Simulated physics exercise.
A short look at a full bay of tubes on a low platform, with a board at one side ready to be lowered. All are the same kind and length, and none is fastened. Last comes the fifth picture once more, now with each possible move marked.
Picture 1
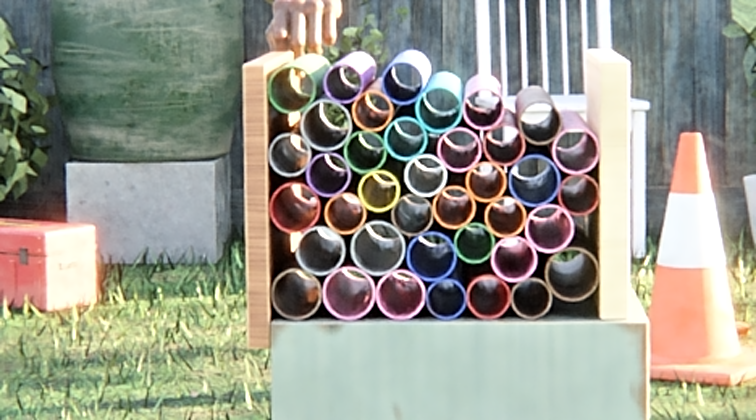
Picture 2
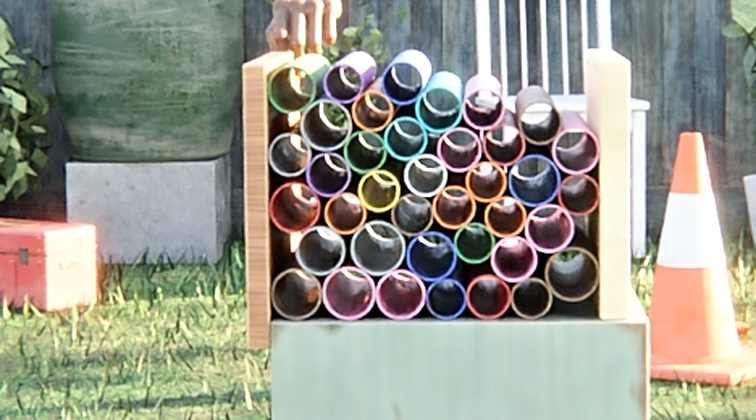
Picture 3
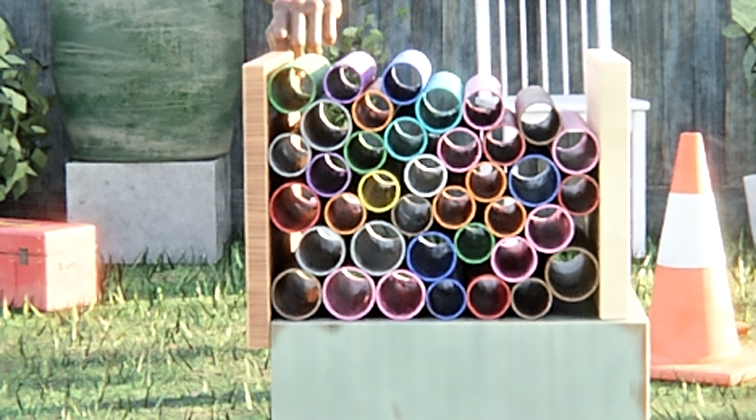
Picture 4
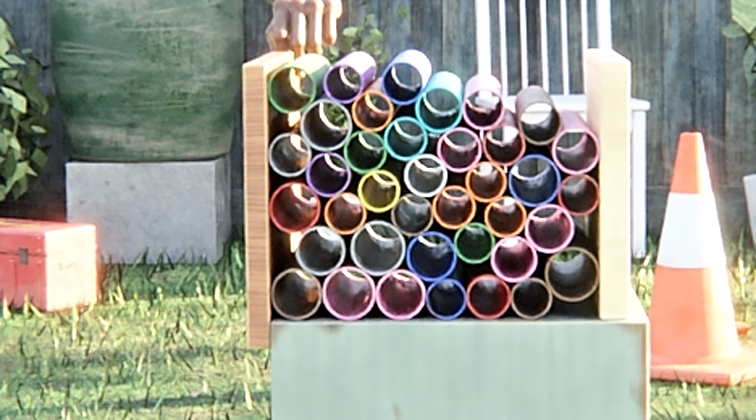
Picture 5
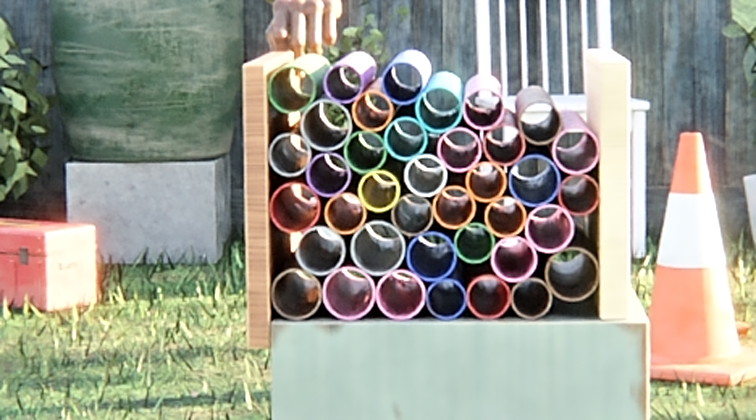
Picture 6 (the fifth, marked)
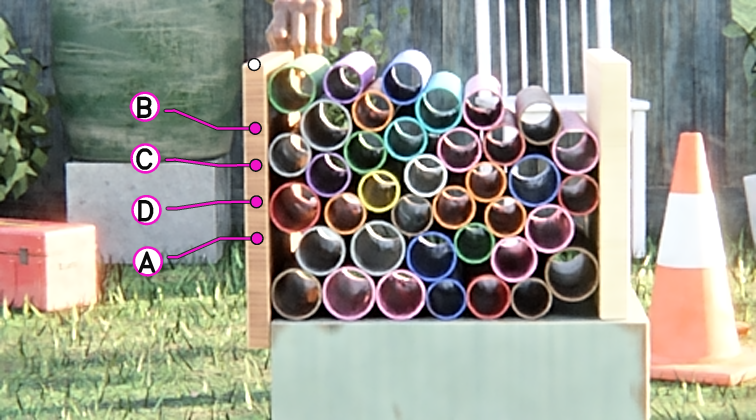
A hand stays still above a stack of colourful tubes held between two upright boards.
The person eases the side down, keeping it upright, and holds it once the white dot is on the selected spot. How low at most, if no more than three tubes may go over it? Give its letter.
Mark C is as low as it can go.
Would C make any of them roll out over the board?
Yes.
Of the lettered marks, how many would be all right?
Two of them.
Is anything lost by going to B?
At B: No.
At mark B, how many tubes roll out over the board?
With B, none.
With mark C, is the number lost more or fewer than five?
Fewer than five.
On the marked copy, A at (257, 239); B at (255, 129); C at (256, 166); D at (257, 202); the white dot at (254, 64).
With C. Early on, top of the board (267, 118).
Further on, top of the board (268, 165).
At the end, top of the board (268, 165), one out over the board.
As for the rest, A more than three out over the board; B none out over the board; D more than three out over the board.
